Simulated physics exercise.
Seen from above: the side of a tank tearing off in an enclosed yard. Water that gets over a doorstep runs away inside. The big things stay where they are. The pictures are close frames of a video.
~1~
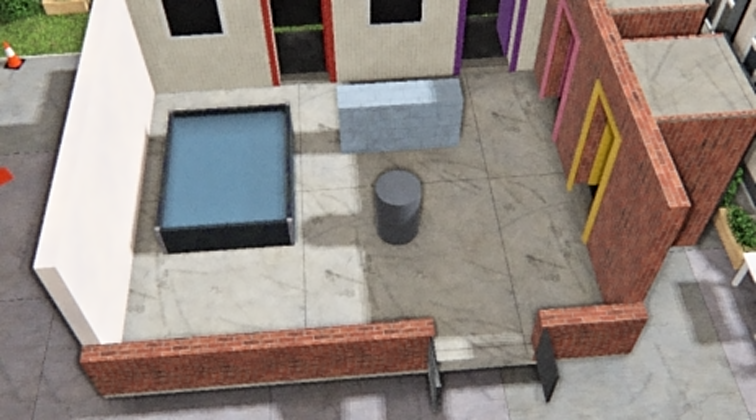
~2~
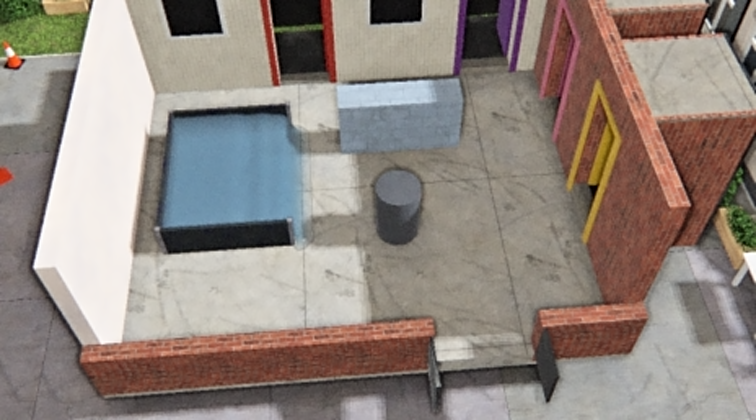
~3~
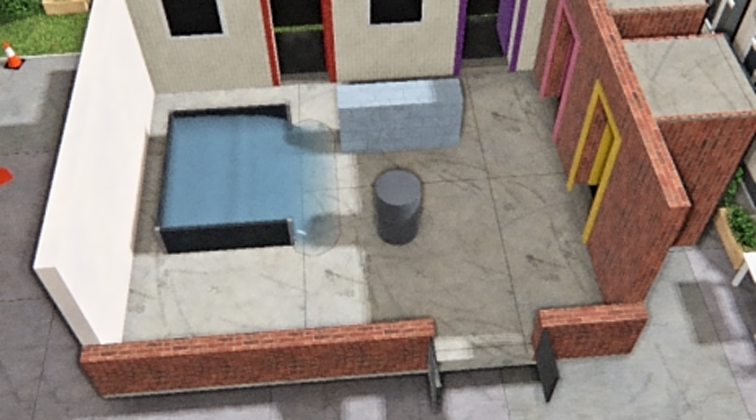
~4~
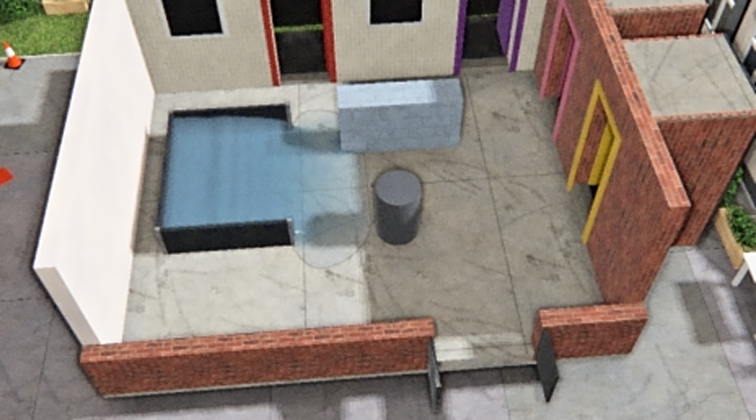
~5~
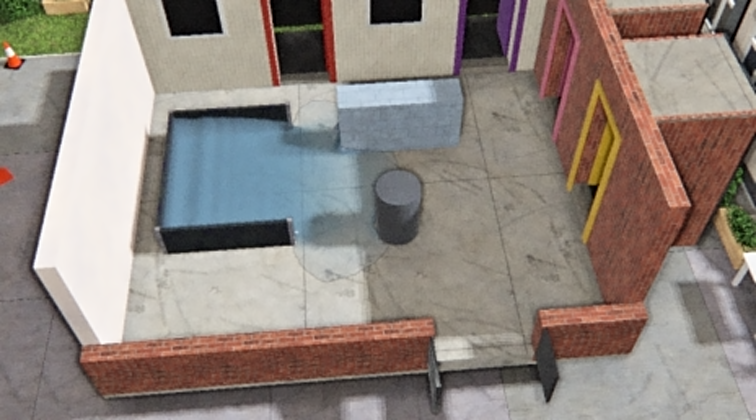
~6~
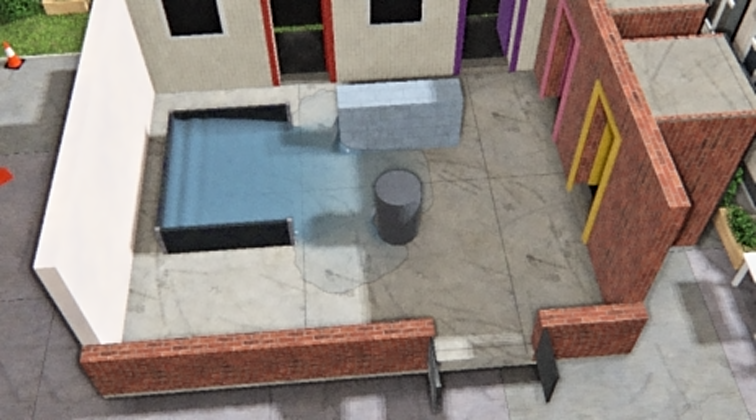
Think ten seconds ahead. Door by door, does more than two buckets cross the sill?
The red door takes more than that; the pink door takes more than that; the purple door stays under that; the yellow door stays under that.
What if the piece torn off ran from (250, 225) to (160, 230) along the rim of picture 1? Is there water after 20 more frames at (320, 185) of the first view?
Answer: Dry.
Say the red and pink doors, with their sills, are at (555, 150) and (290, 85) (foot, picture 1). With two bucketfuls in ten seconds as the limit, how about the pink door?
One by one: The pink one keeps below it.
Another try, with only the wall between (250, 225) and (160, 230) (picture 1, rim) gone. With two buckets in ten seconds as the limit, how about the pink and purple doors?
The pink door holds; the purple door holds.
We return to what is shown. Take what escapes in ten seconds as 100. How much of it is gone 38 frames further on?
Near 70 in a hundred.
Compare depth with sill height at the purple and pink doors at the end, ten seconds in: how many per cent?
About 40 and 80 per cent.
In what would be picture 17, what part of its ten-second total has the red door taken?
Some 15 per cent.
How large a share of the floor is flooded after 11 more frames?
Near 55 in a hundred.
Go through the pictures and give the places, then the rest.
The first picture shows still water in the open tank at (228, 167).
In the second picture, the front is at (302, 244), out from the gap at (289, 176).
In the third picture, water pours out at (290, 177) and has run to (318, 250).
In the fourth picture, the front is at (331, 259), out from the gap at (290, 178).
In the fifth picture, the front is at (371, 256), out from the gap at (290, 178).
In the sixth picture, the front is at a hidden place, out from the gap at (290, 178).
A moment on, water covers 35 % of the floor; the red door wet at the sill, nothing in, the pink door not reached, the purple door not reached, the yellow door not reached.
Next, water covers 55 % of the floor; the red door under two buckets in, the pink door wet at the sill, nothing in, the purple door wet at the sill, nothing in, the yellow door wet at the sill, nothing in.
Then, water covers 65 % of the floor; the red door over two buckets in, the pink door over two buckets in, the purple door wet at the sill, nothing in, the yellow door wet at the sill, nothing in.
Later, water covers 80 % of the floor; the red door over two buckets in, the pink door over two buckets in, the purple door under two buckets in, the yellow door wet at the sill, nothing in.
In the end, water covers 95 % of the floor; the red door over two buckets in, the pink door over two buckets in, the purple door under two buckets in, the yellow door wet at the sill, nothing in.
